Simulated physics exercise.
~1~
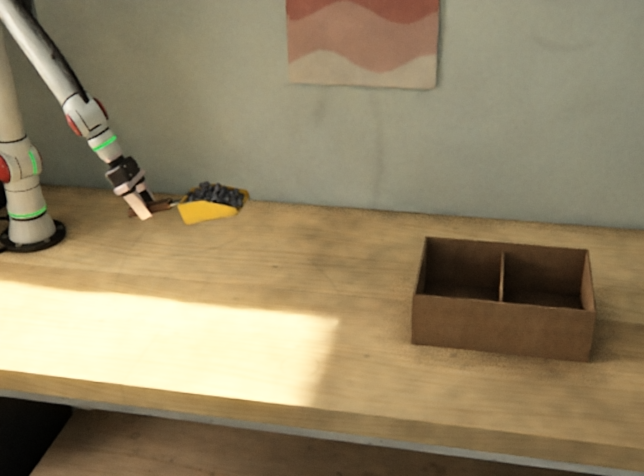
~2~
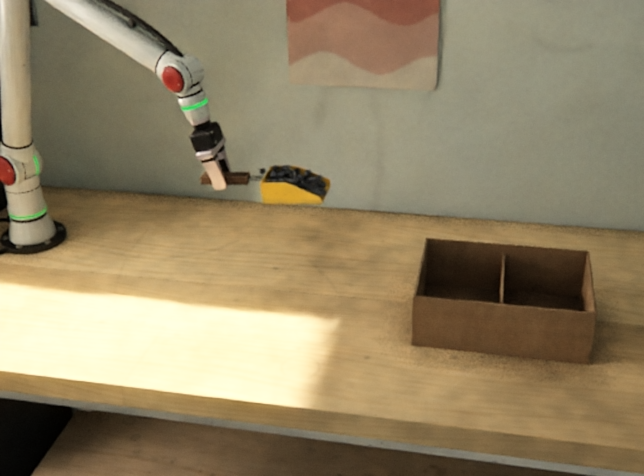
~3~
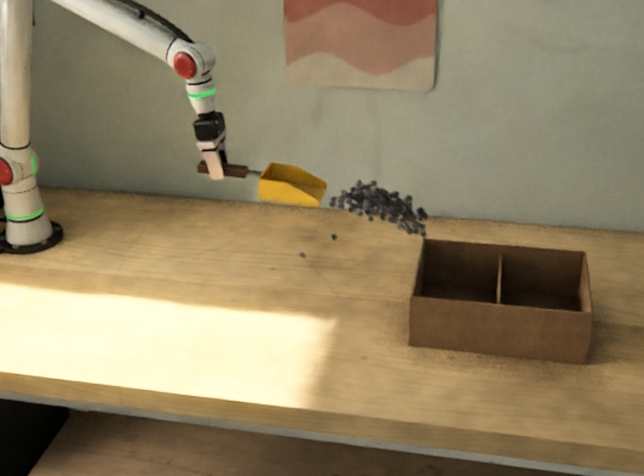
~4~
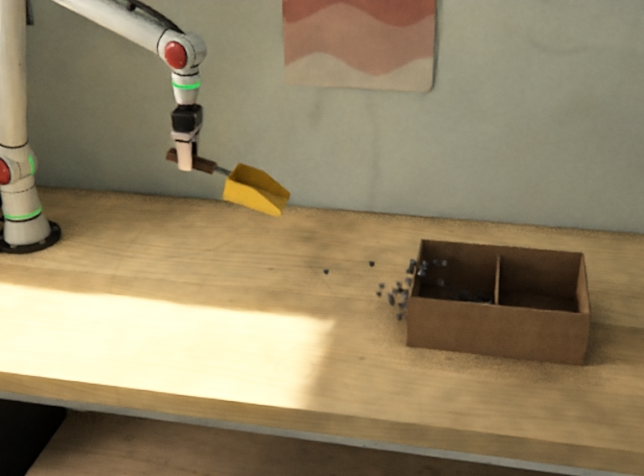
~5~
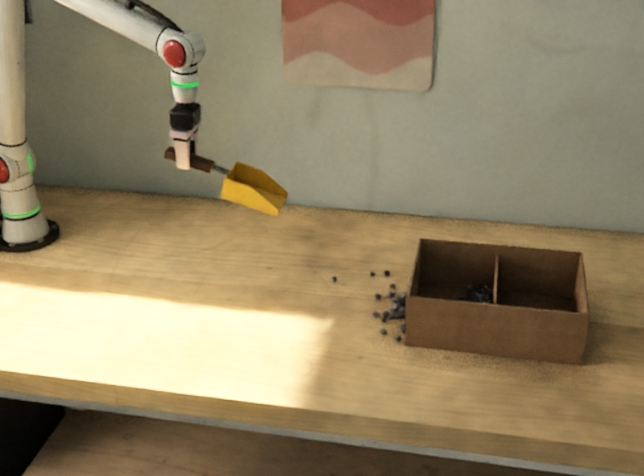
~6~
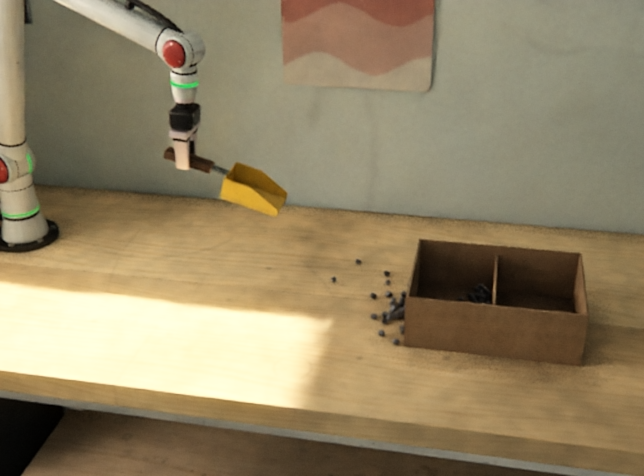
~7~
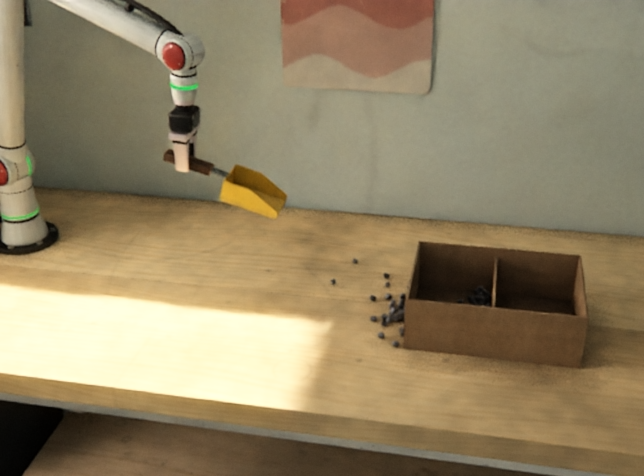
A robot arm lifted a yellow scoop heaped with small dark pebbles and flung them right toward a divided brown box, then drew back and tipped the empty scoop; many landed in the box's left part, while others lay scattered on the table beside it.
